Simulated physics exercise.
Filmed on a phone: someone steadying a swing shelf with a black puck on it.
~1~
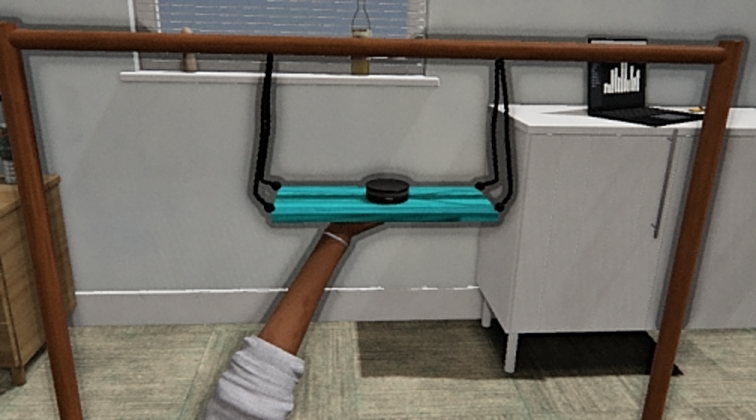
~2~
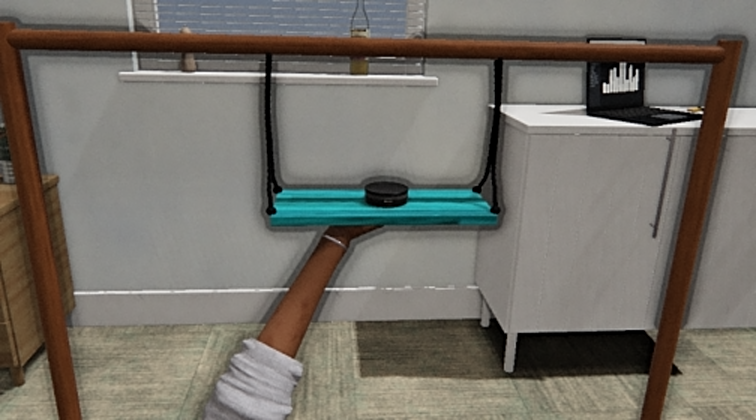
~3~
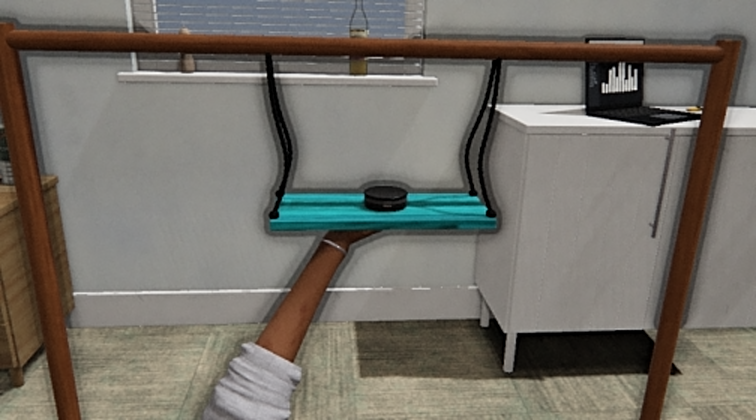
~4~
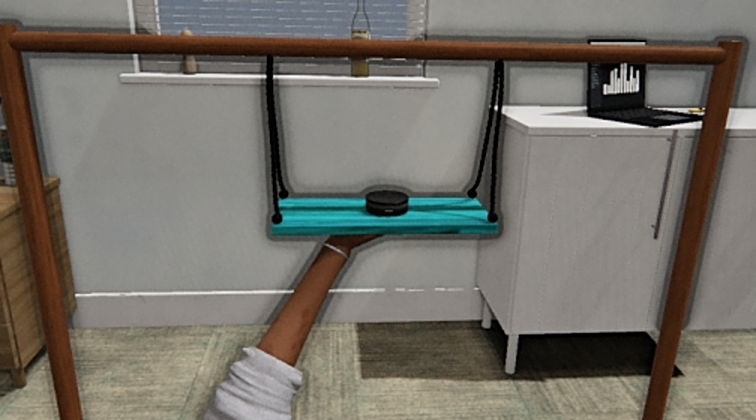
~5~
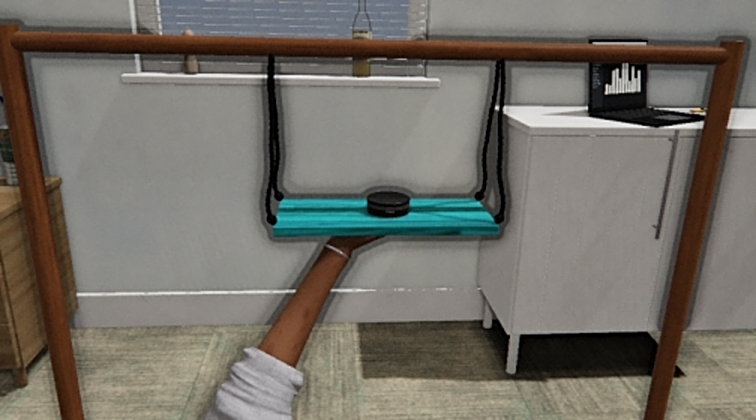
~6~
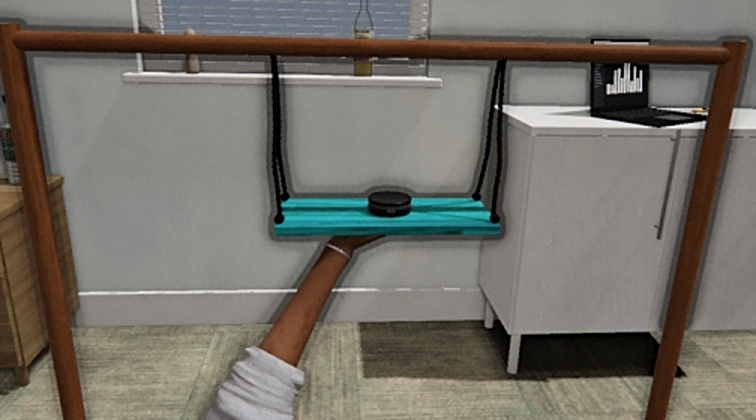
In the video, a hand holds up a turquoise swing shelf with a black puck on top, hanging by black cords from a brown frame; the shelf lowers slightly, its cords swaying, then stays nearly level with little further movement.
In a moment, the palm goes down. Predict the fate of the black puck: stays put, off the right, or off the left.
Stays put.
Then, 0.42 s later than the last view, board level; puck on the board near (390, 206).
Finally, board level; puck on the board near (390, 207). The black puck keeps its place.
